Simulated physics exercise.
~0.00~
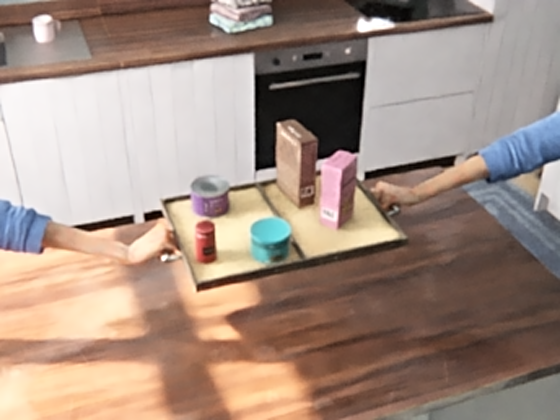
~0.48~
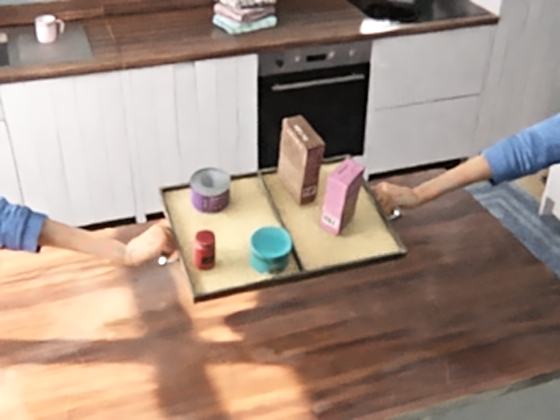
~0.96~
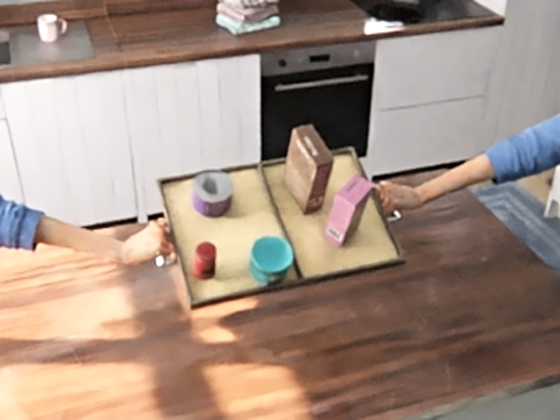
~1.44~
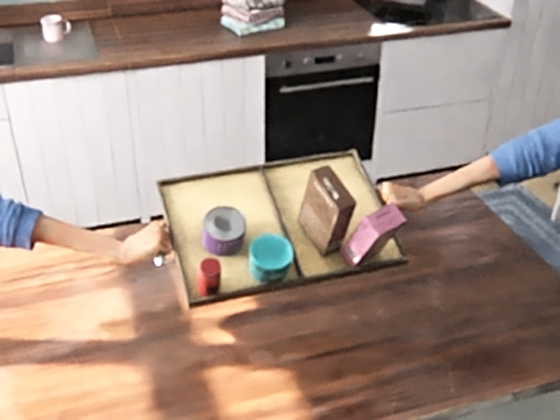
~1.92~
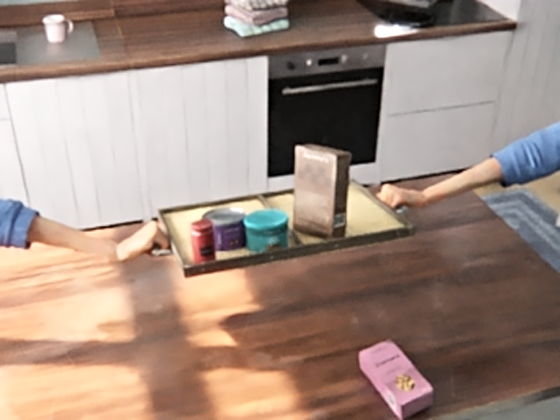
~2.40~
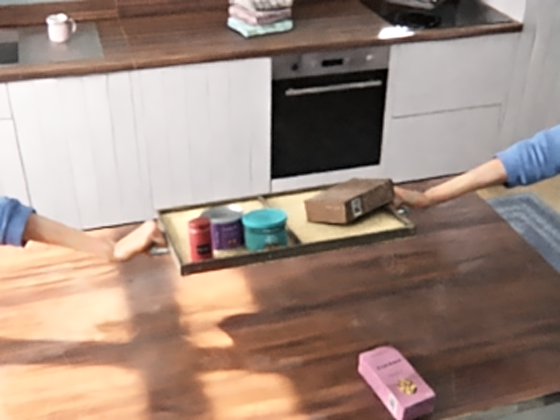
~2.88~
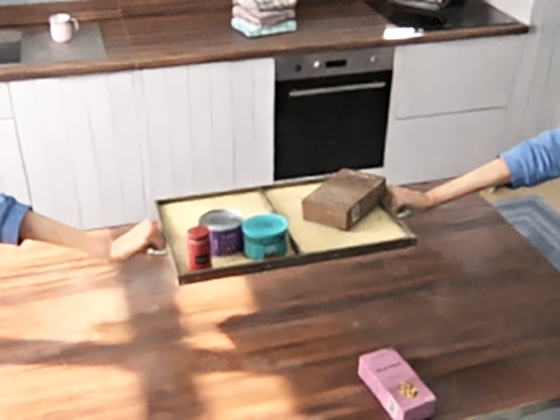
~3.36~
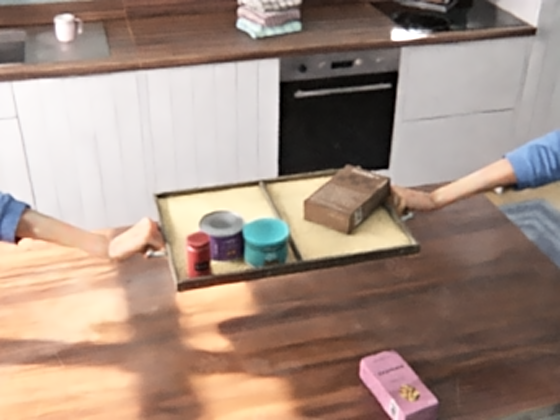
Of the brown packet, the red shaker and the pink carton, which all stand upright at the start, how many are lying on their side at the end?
Two of them end up lying on their side, the brown packet on the tray and the pink carton on the counter.
